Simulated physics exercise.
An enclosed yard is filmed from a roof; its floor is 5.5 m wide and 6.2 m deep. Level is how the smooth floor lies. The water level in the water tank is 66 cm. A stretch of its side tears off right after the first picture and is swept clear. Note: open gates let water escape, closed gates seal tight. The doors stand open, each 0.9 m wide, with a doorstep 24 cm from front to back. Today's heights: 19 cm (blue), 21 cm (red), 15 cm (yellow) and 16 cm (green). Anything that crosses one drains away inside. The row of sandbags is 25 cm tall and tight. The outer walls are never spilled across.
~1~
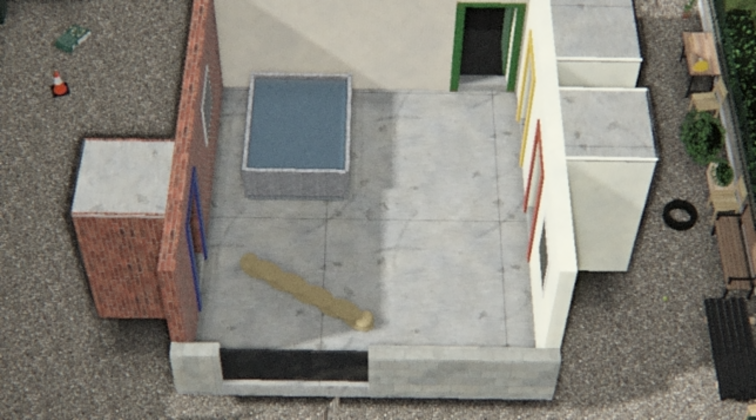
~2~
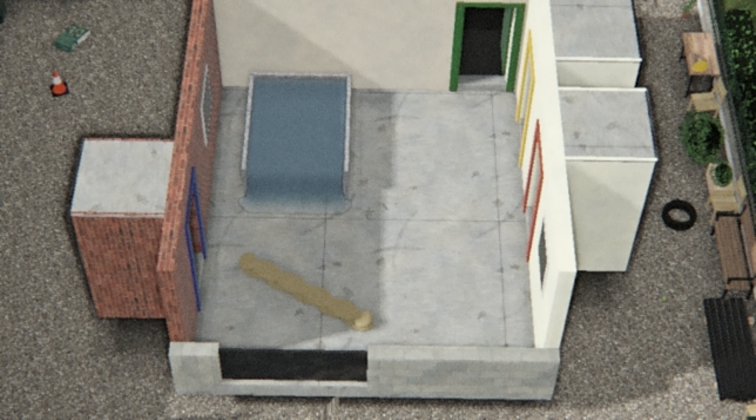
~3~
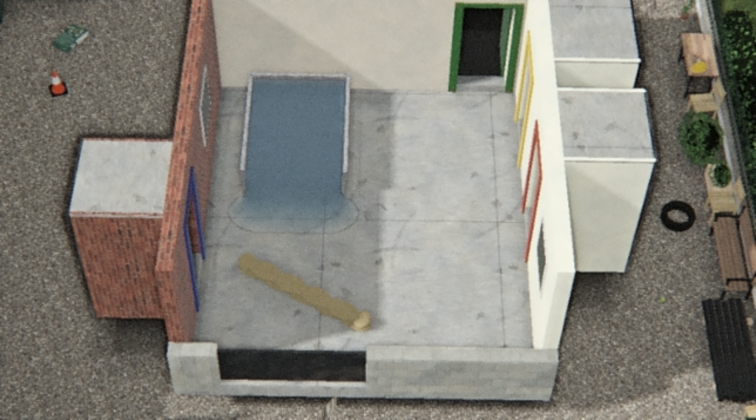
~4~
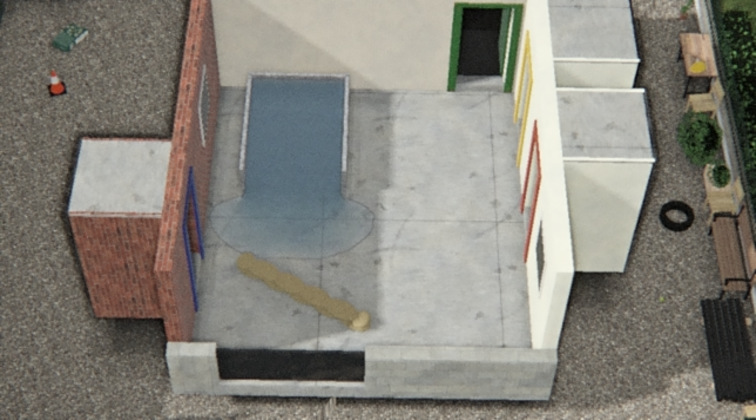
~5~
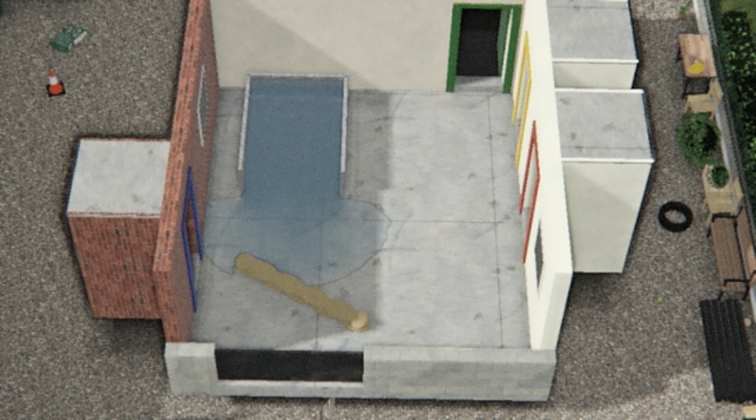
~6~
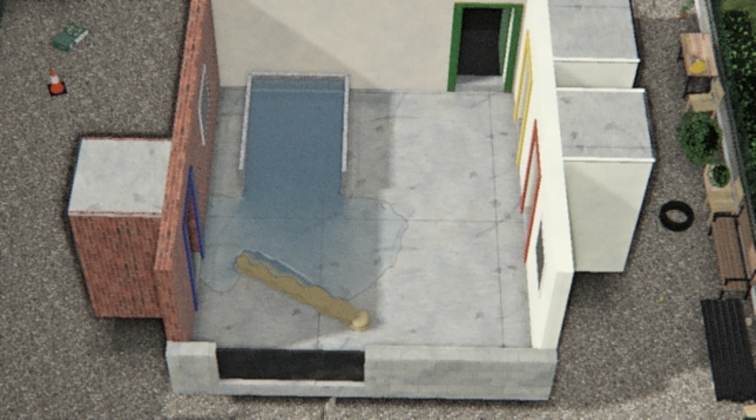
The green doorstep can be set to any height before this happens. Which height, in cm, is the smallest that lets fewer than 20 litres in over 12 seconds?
The smallest is roughly 12 cm.
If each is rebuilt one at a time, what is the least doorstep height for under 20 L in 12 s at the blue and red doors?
About 21 cm at blue and 9.0 cm at red.
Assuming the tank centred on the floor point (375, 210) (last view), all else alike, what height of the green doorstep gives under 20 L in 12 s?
Roughly 15 cm is needed.
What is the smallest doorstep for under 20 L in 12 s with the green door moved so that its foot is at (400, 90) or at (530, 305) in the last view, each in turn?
Minimums: Roughly 9.5 cm and 20 cm.
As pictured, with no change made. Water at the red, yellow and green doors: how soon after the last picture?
Red at 2.4 s, yellow at 3.4 s and green at 4.5 s.
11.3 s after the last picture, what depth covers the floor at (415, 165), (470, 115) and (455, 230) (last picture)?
Some 8, 11 and 6 cm.
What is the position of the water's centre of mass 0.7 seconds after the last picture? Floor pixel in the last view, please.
I'd say around (295, 195).
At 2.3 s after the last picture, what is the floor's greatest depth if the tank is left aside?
34 cm.
Then, 0.7 s after the last picture water covers 35 % of the floor, deepest (40 cm) near (266, 261); it has not reached the green door.
Then, 2.3 s after the last picture water covers 50 % of the floor, deepest (34 cm) near (495, 366); it has not reached the green door.
Then, 11.3 s after the last picture water covers 95 % of the floor, deepest (13 cm) near (204, 243); 11 cm at the green door, 1 litre in over its 16 cm doorstep.
At the green door as built, the water peaked near 18 cm, 6.1 s after the last picture.
With a doorstep of 10 cm, 54 litres would have come in within the 12 s; with 14 cm, 5 litres. So under 20 litres takes about 12 cm.
